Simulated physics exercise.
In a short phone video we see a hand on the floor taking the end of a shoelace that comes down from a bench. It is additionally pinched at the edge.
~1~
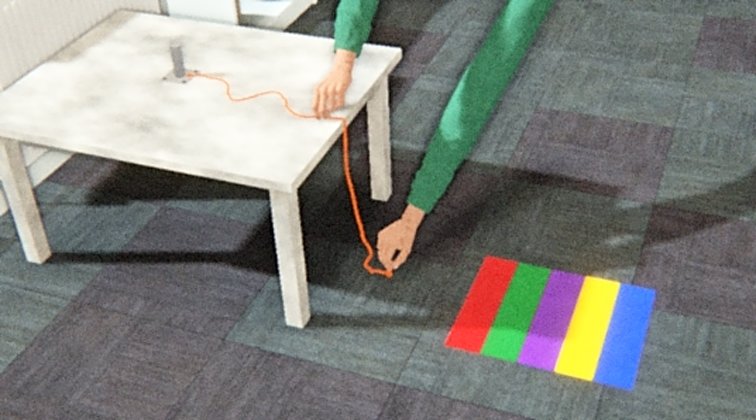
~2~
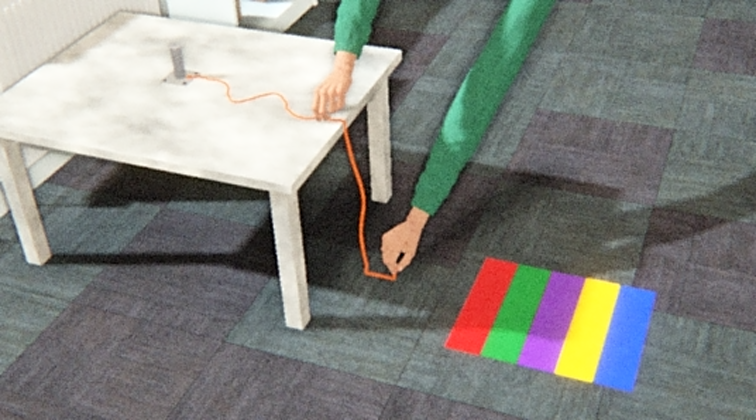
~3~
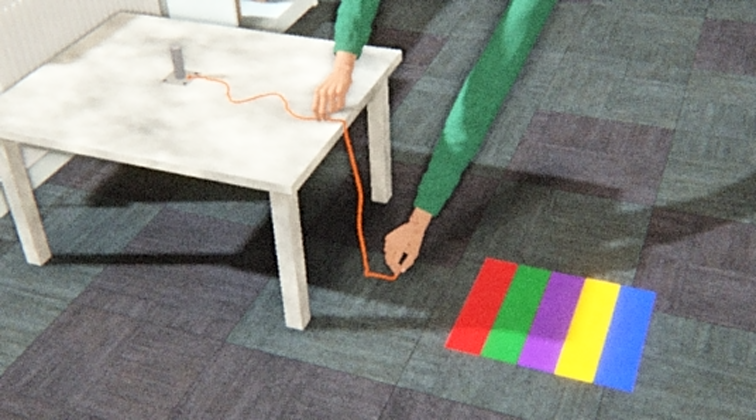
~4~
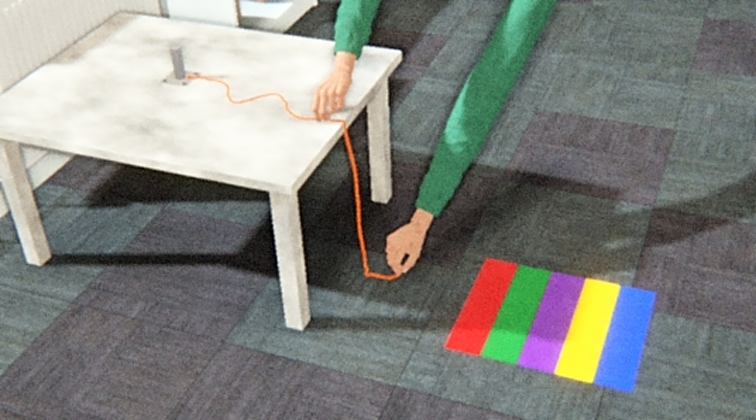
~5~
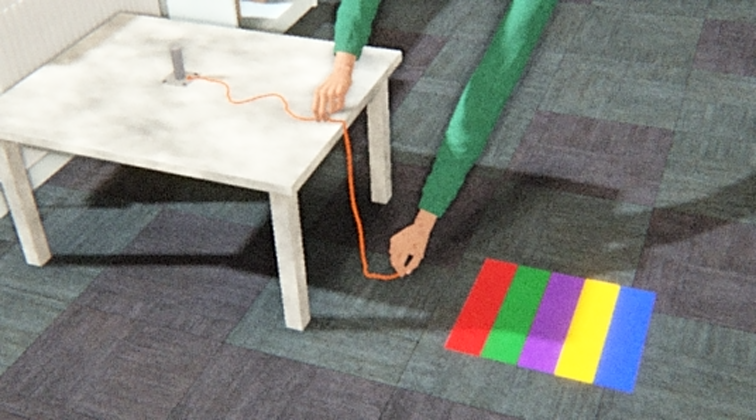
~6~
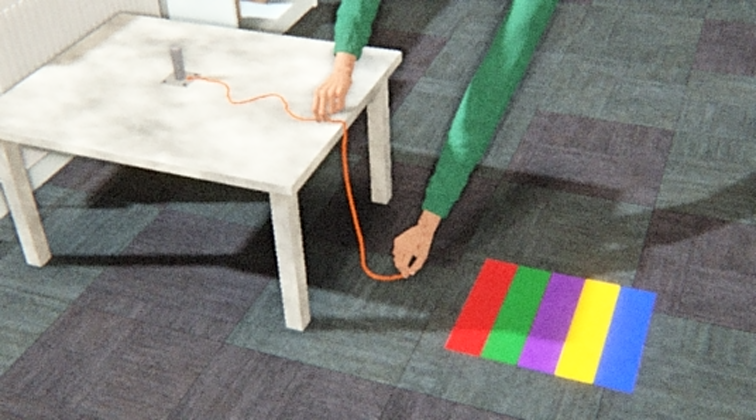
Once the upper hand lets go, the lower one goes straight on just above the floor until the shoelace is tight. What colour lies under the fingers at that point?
Purple.
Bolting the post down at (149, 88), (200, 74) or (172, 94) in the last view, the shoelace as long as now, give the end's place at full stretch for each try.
In order, the pixels are (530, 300), (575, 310) and (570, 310).
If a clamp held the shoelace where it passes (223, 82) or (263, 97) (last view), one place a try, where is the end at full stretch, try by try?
Estimated pixels: (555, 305), then (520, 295).
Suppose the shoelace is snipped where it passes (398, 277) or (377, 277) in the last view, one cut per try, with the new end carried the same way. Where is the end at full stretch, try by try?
The pixels are close to (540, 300) and (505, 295), one per try.
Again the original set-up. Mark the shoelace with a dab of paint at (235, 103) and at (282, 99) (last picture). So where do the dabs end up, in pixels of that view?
They finish close to (262, 97) and close to (308, 108).
Soon after, end near (501, 293); over red.
Then, end near (536, 301); over green.
At full stretch, end near (558, 305); over purple. The purple one.
